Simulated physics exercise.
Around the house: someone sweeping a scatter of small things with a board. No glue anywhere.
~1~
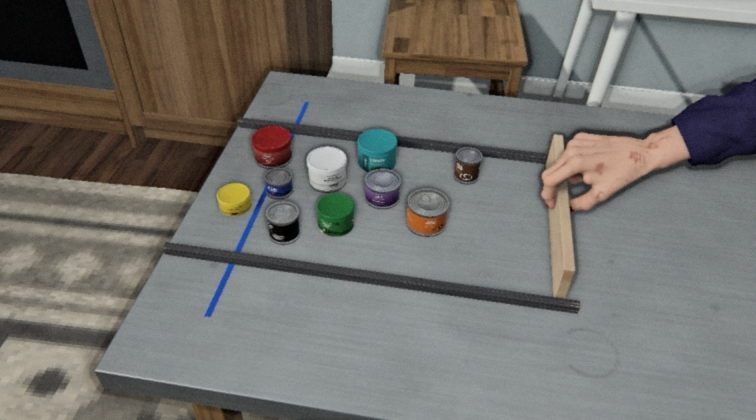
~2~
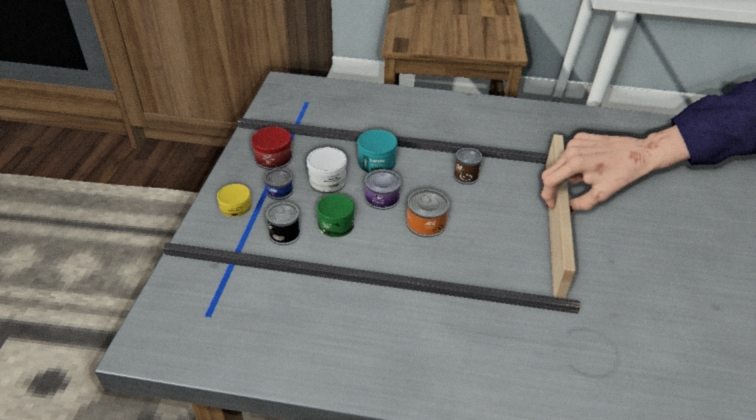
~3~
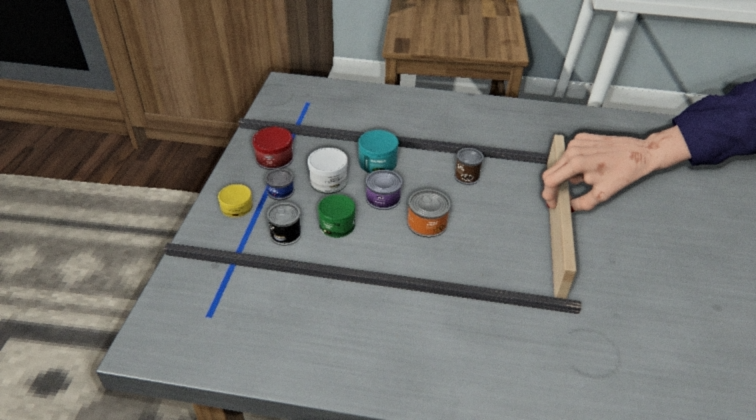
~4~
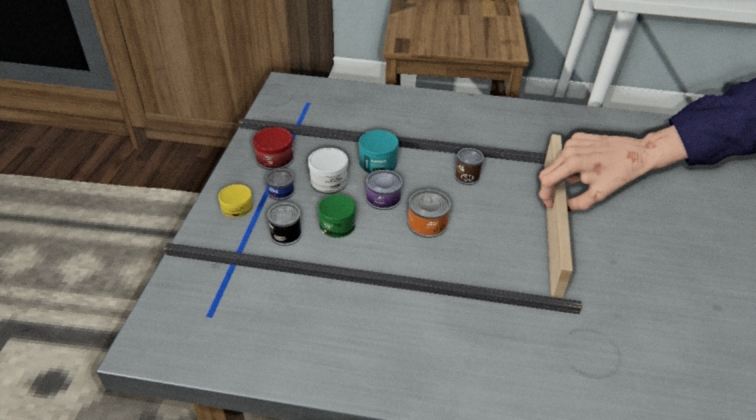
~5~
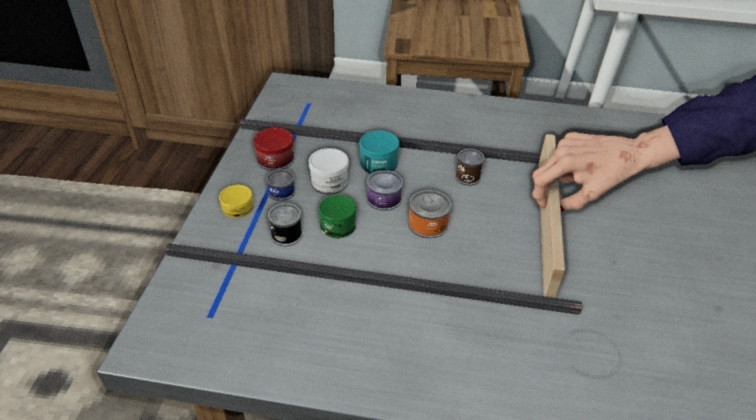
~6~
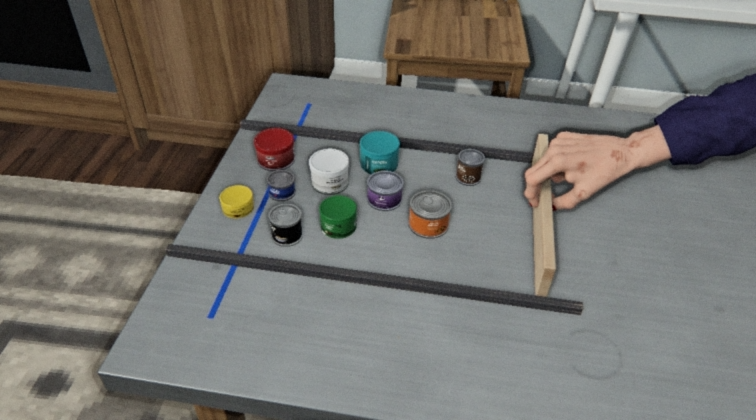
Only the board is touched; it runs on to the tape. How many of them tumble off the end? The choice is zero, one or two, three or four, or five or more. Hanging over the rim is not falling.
As it turns out, the number that fall off is one or two.
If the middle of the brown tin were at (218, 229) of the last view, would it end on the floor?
It is kept.
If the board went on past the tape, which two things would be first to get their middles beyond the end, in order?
In order: The red tin, the white tin.
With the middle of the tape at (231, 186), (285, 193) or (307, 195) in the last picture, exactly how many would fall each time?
It would be 5, 0 and 0.
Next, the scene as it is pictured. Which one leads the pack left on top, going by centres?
The white tin.
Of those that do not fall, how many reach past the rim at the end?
That would be 1.
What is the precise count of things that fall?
The count is 1.
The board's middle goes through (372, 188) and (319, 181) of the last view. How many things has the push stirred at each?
The counts are 7 and 9.
A little later, none off yet; yellow tub at rest near (237, 202); red tin at rest near (275, 150); blue tin at rest near (281, 185).
When it is over, the number that fall off is one or two; down, red tin.
